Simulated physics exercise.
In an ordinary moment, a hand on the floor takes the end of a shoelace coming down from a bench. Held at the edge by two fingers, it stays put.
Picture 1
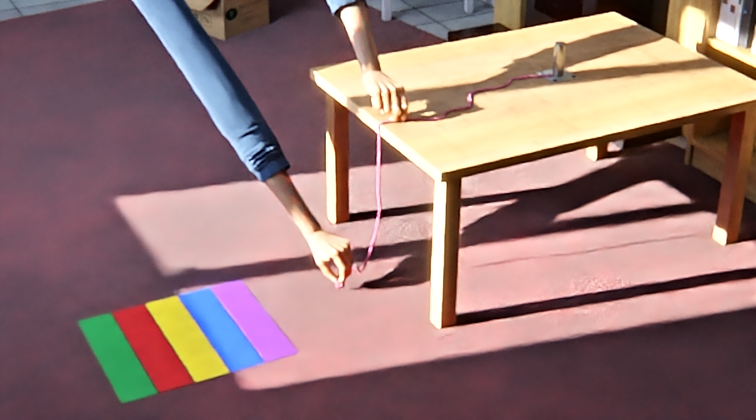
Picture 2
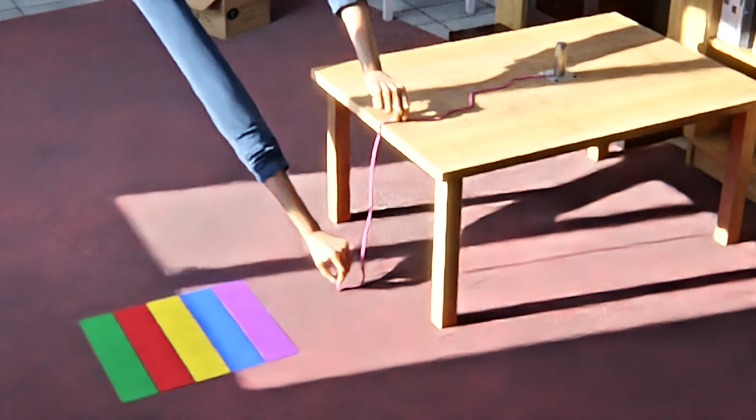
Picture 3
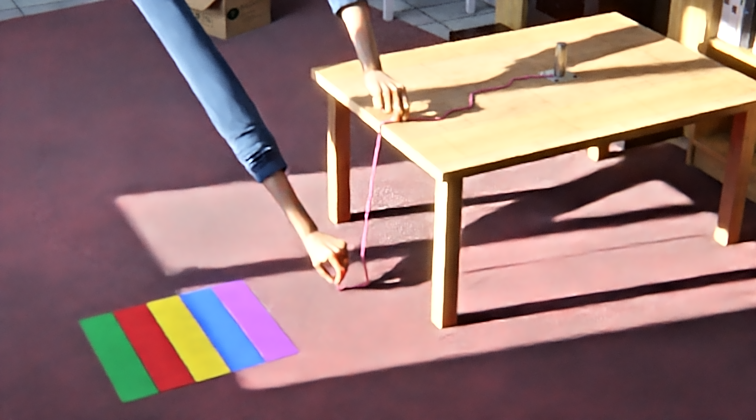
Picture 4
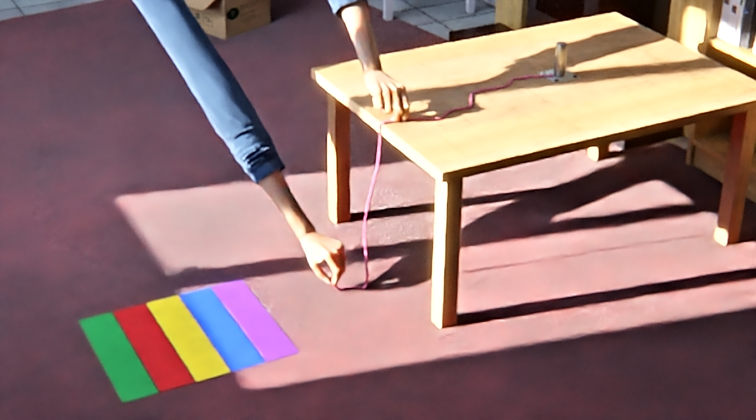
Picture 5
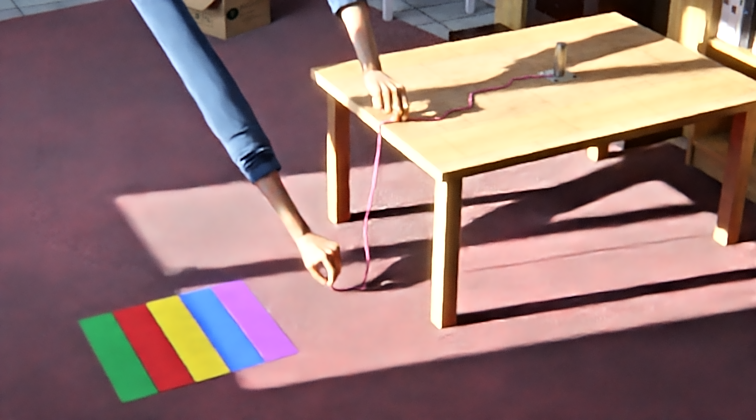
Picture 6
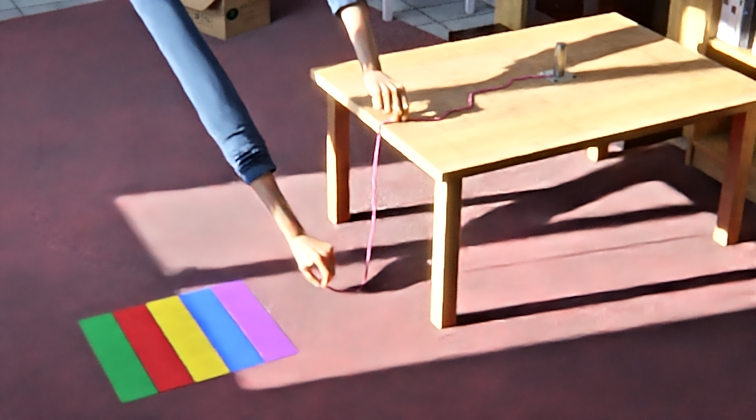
Beside a low wooden table, one hand holding a pink cord at the edge, the other drawing its end slightly left near coloured stripes.
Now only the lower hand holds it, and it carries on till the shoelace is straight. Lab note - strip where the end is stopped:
Yellow strip.
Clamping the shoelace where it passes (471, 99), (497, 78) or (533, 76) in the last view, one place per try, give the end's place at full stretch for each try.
Per try (px, approx.): (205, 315), (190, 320), (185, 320).
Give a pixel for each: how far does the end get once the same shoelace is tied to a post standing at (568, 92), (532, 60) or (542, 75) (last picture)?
Try by try: (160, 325), (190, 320) and (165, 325).
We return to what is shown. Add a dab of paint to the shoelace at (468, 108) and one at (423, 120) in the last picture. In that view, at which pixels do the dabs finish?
The first at (432, 109), the second at (381, 123).
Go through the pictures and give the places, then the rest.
The first frame shows end (339, 280); purple (272, 343); blue (238, 353); yellow (203, 363); red (168, 373); green (131, 383).
The second frame shows end (337, 280); shoelace through (528, 78) (474, 93) (445, 115) (381, 126) (371, 199) (362, 265).
The third frame shows end (335, 281).
The fourth frame shows end (332, 281); shoelace through (528, 78) (474, 93) (445, 115) (382, 126) (369, 200) (366, 264).
The fifth frame shows end (328, 283).
The sixth frame shows end (321, 284); shoelace through (527, 79) (473, 93) (445, 116) (381, 126) (374, 200) (367, 265).
Soon after, end near (240, 306); over purple.
Then, end near (202, 316); over blue.
At full stretch, end near (179, 322); over yellow. The end stops over the yellow strip.
